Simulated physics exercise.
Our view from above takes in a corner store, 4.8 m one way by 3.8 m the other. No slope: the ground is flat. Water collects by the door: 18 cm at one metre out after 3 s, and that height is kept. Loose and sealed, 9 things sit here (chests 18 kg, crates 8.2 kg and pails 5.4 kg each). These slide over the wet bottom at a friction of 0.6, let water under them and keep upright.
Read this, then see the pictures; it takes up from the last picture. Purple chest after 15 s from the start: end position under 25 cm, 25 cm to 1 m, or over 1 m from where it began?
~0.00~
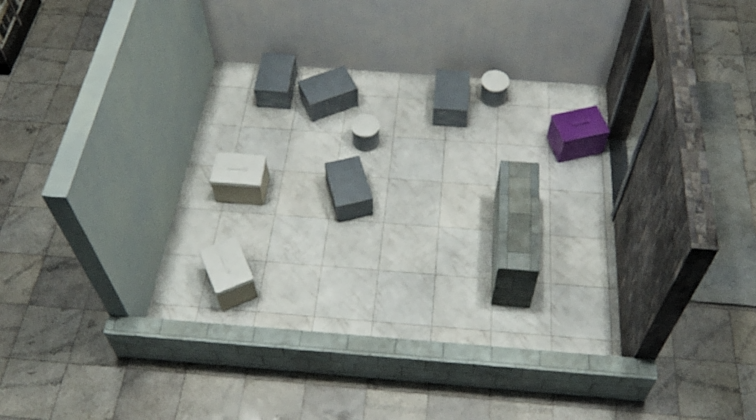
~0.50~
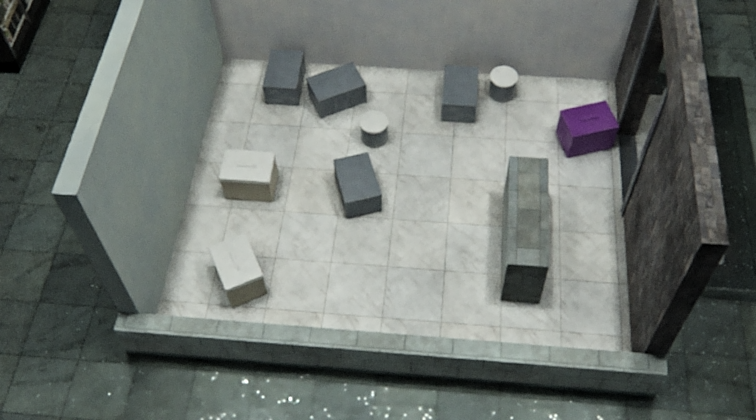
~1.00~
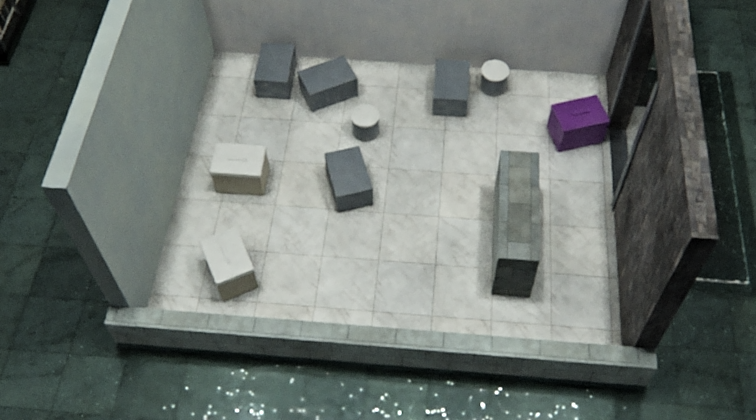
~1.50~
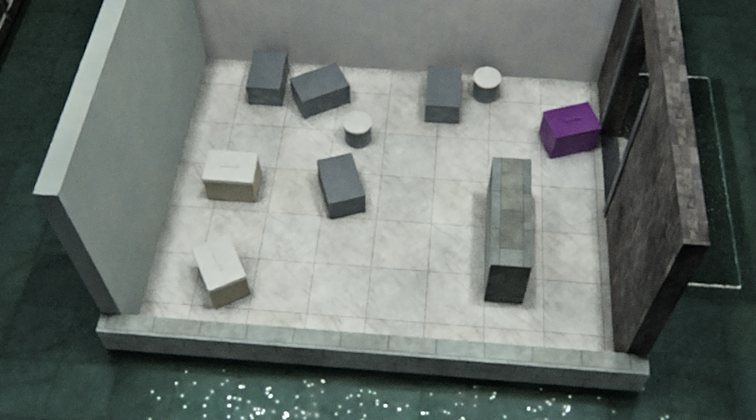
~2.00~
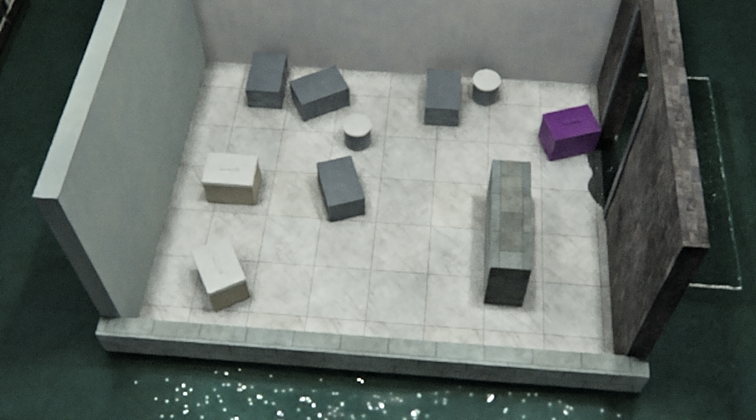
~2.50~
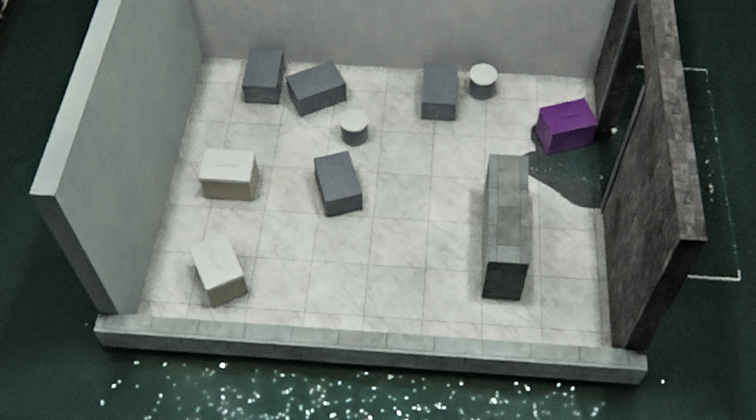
Result: A modest shift.
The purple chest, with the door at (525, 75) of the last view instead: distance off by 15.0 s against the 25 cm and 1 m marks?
Note: Purple chest displaced a long way.
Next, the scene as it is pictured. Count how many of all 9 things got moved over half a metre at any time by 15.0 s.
8 in all.
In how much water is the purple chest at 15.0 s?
I'd say around 8 cm.
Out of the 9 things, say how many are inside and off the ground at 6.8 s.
I get 2.
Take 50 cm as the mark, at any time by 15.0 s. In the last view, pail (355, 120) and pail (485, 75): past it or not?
The first is greater and the second smaller.
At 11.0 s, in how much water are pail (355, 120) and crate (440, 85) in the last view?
Around 10 cm and 6 cm.
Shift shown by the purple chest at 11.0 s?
Close to 60 cm.
After 3.5 s the purple chest is near (560, 109), 0.1 m from its start, aground; 0 afloat.
After 6.8 s the purple chest is near (539, 86), 0.5 m from its start, aground; 2 afloat.
After 11.0 s the purple chest is near (537, 83), 0.6 m from its start, aground; 6 afloat.
After 15.0 s the purple chest is near (561, 78), 0.6 m from its start, afloat; 8 afloat.
